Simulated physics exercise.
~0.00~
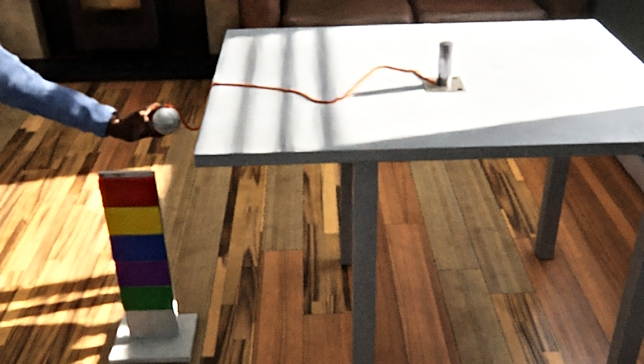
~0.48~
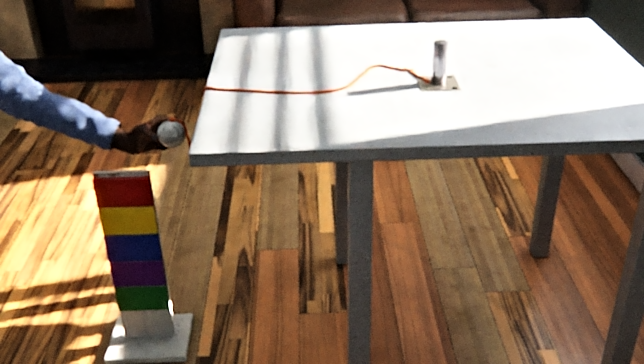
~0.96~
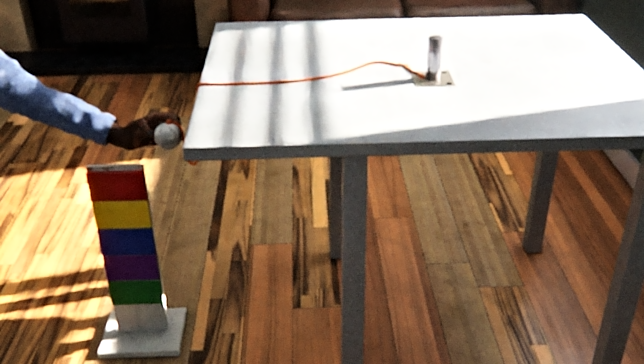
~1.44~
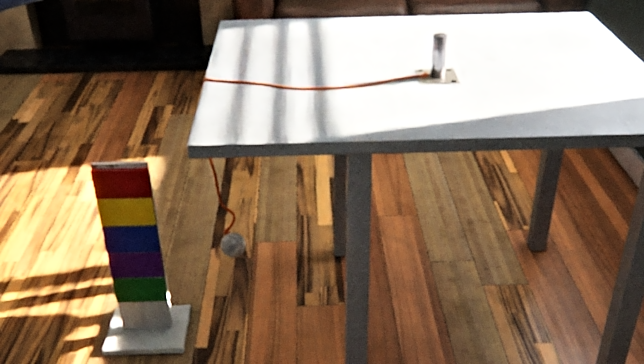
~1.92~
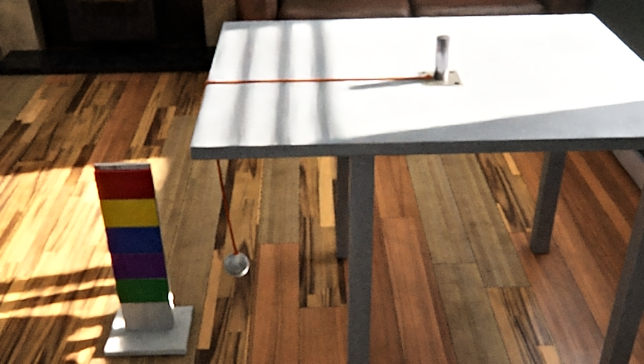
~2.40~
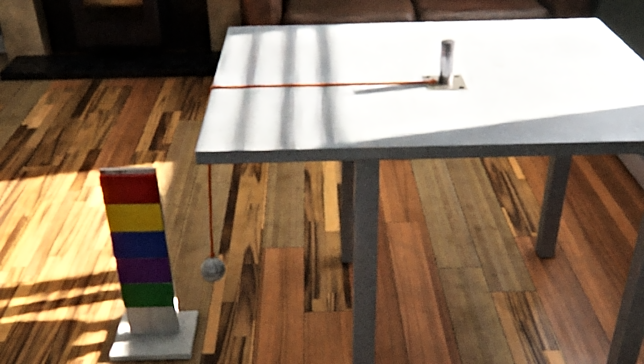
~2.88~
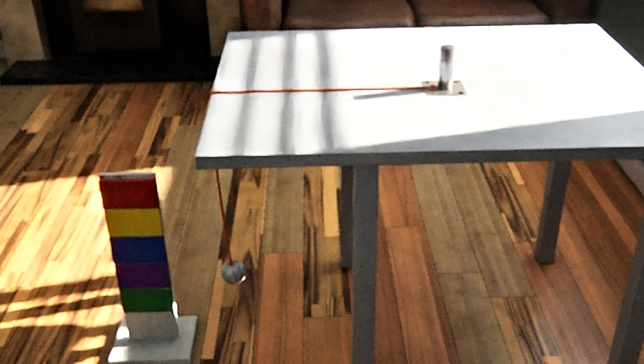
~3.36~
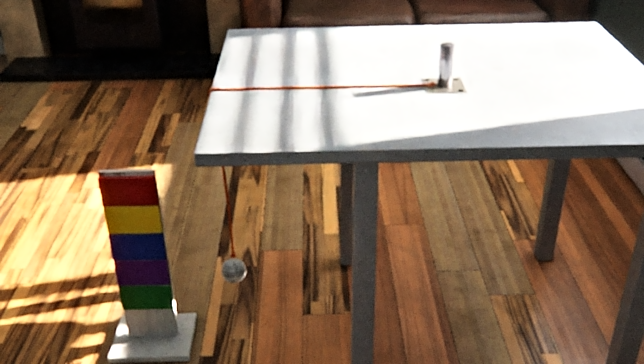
Hand releasing a white ball on an orange cord over a table edge, the ball dropping, swaying and hanging level with purple.
